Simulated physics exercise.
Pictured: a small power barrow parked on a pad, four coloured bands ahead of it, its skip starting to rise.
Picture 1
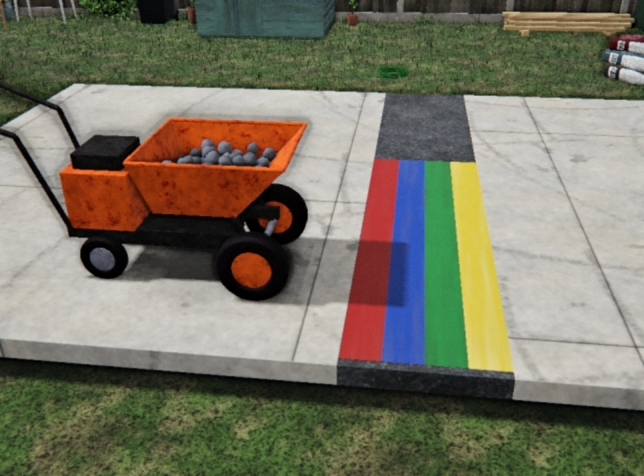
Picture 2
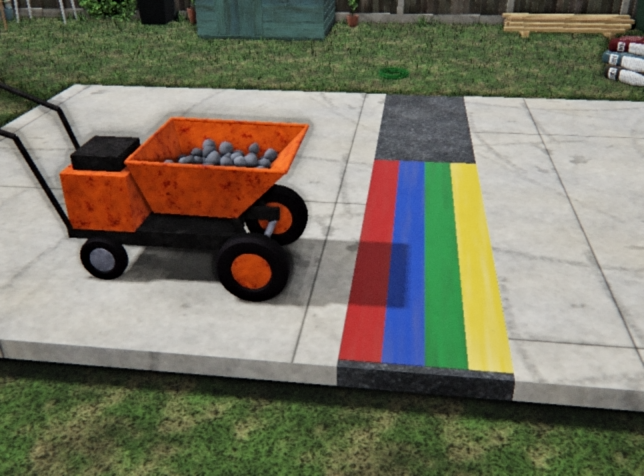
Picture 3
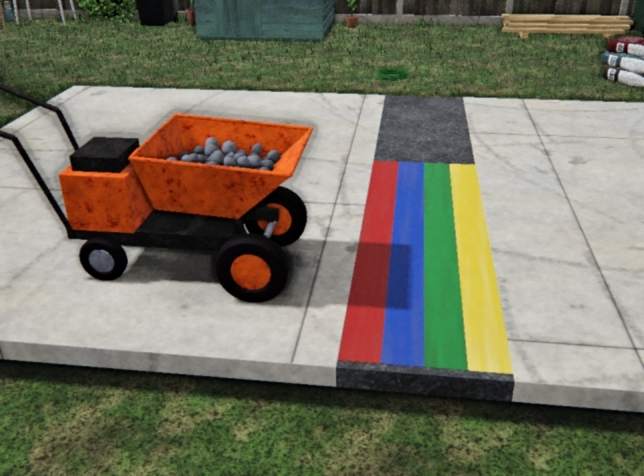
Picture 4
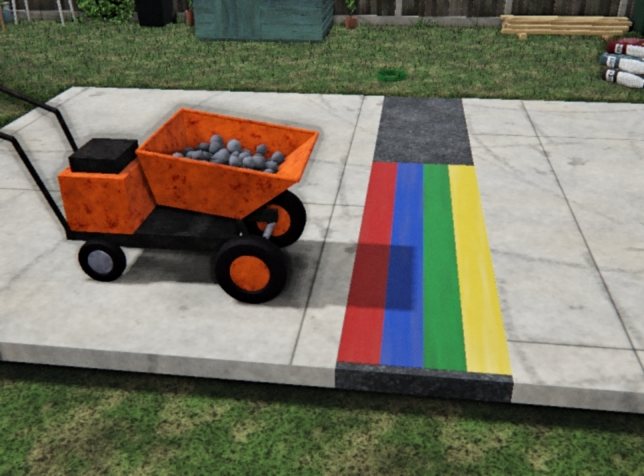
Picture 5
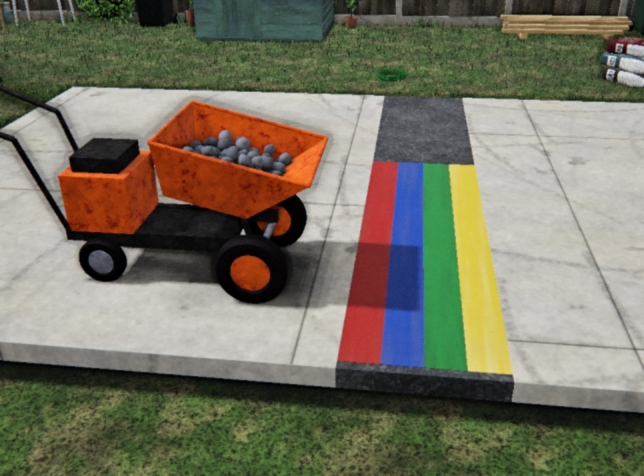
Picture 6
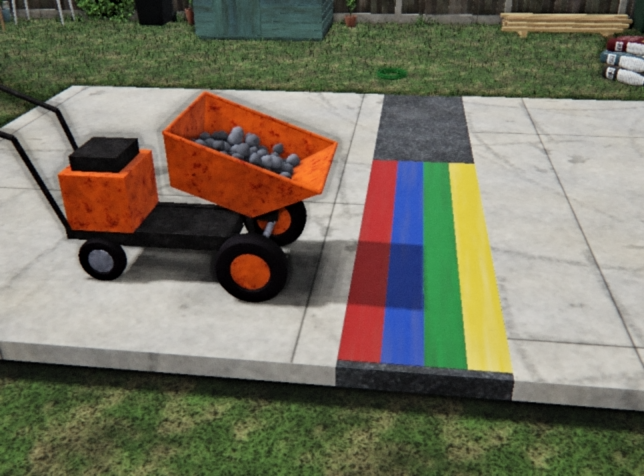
On a pale concrete pad in a fenced grassy yard, seen from slightly above and to the side, everything is in plain daylight. An orange power barrow with black handles and a skip of round grey cobbles stands at left, with red, blue, green and yellow bands to its right. The skip gradually tilts forward, its rear rising, while the wheels and camera stay still.
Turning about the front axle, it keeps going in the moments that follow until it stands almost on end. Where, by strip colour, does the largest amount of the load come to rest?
On the blue strip.
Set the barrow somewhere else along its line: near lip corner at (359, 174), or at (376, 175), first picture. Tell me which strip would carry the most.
The first try: The yellow strip. The second: The yellow one.
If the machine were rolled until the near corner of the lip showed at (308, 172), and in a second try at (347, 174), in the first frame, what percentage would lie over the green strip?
I'd expect close to 40 per cent and then close to 30 per cent.
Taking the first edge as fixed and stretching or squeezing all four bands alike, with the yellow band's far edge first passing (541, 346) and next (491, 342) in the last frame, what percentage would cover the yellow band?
Shares in order: Close to 10 %; close to 20 %.
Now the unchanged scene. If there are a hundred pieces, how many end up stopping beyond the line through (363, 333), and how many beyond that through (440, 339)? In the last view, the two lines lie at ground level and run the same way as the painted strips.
In order: 100 per cent, then 30 per cent.
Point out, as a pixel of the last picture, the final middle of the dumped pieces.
Roughly pixel (418, 274).
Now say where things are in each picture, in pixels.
Lip of the skip near (283, 171), level; top of the load near (195, 172), round cobbles; red strip near (364, 328); blue strip near (404, 331); green strip near (445, 334); yellow strip near (487, 337), in the first picture.
Lip of the skip near (285, 172), level; top of the load near (196, 172), in the second picture.
Lip of the skip near (290, 176), tipped barely; top of the load near (193, 159), in the third picture.
Lip of the skip near (298, 181), tipped a little; top of the load near (199, 156), in the fourth picture.
Lip of the skip near (309, 186), tipped a little; top of the load near (196, 157), in the fifth picture.
Lip of the skip near (320, 193), tipped clearly; top of the load near (207, 150); red strip near (363, 329); blue strip near (403, 332); green strip near (444, 335); yellow strip near (486, 338), in the sixth picture.
Shortly afterwards, skip tipped steeply; the whole lot in the skip.
Next, skip tipped steeply; the bulk in the skip; a little over the red strip; a little over the blue strip.
Some moments later, skip tipped right over; a little in the skip; near a quarter over the red strip; near a third over the blue strip; near a quarter over the green strip; a little over the yellow strip; only a few off the paint.
In the end, skip tipped right over; near a quarter over the red strip; near a third over the blue strip; near a quarter over the green strip; a little over the yellow strip; a little off the paint.
